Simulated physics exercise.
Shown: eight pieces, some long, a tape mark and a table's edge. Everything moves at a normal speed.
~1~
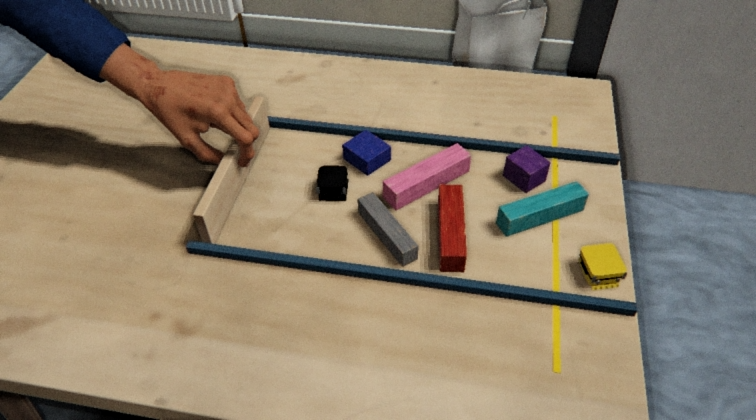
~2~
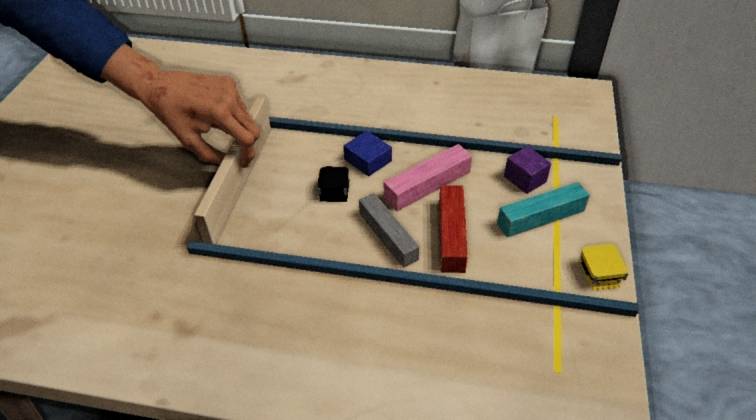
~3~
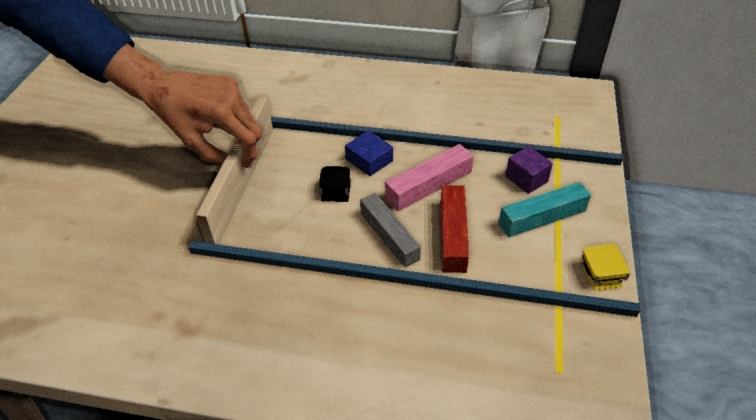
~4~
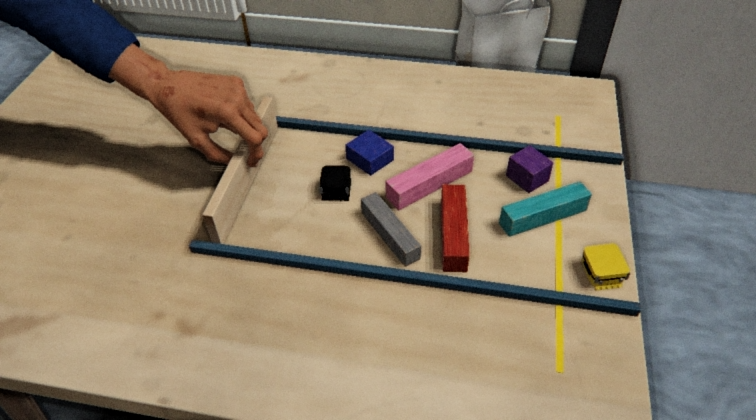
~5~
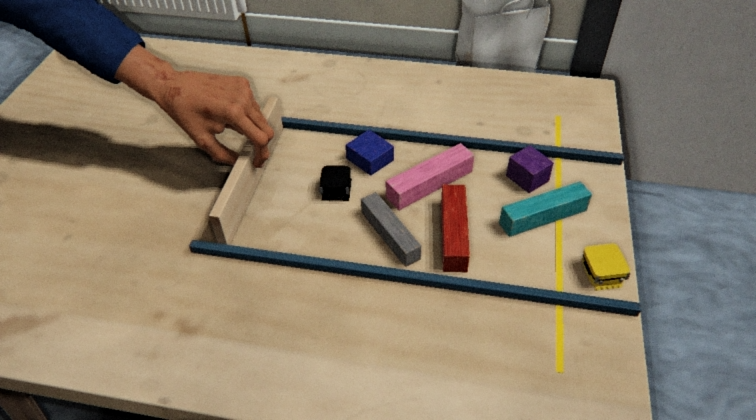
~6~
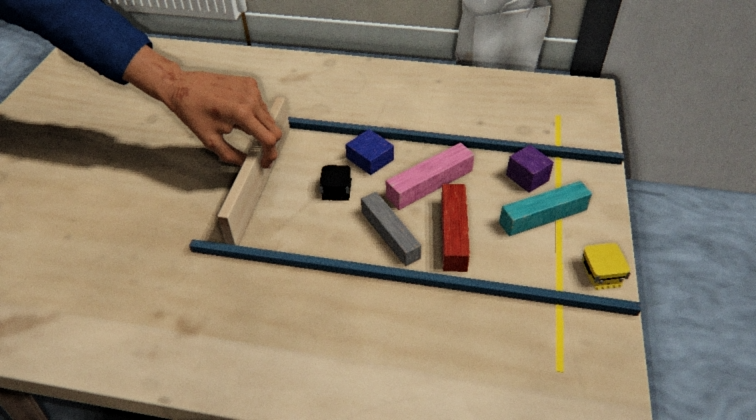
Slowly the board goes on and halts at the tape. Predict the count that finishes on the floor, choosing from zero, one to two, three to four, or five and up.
Well, more than two but under five end up dropping off.
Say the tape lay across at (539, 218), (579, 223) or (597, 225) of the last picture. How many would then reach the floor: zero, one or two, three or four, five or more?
Result per tape, as listed: 1 or 2; either three or four; five or over.
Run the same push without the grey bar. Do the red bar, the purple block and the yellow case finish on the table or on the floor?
The red bar: Remains. The purple block: Drops. The yellow case: Drops.
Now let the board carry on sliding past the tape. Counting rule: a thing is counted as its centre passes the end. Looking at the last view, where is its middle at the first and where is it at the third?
At (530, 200) for the first, at (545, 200) for the third.
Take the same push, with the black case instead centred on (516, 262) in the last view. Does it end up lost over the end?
It remains in place.
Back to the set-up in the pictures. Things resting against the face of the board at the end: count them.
Contact count: 3.
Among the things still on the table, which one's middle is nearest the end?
Going by centres, it is the red bar.
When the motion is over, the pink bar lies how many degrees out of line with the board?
The angle is some 10°.
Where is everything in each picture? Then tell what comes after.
Yellow case (601, 267); turquoise bar (542, 209); purple block (526, 169); board (236, 166); tape (555, 221), in the first picture.
Turquoise bar (543, 209); board (237, 167), in the second picture.
Purple block (529, 170); blue block (369, 153), in the third picture.
Yellow case (604, 267); grey bar (390, 228), in the fourth picture.
Turquoise bar (546, 209); pink bar (430, 176), in the fifth picture.
Yellow case (604, 267); turquoise bar (546, 208); purple block (530, 168); board (258, 167); tape (559, 220), in the sixth picture.
Soon after, none off yet; yellow case at rest near (604, 267); turquoise bar at rest near (546, 208); purple block at rest near (530, 168).
Then, none off yet; yellow case at rest near (604, 267); turquoise bar moved a little near (567, 218); purple block moved about its own width near (554, 172).
At rest, the number that fall off is three or four; fallen, purple block, turquoise bar and yellow case.
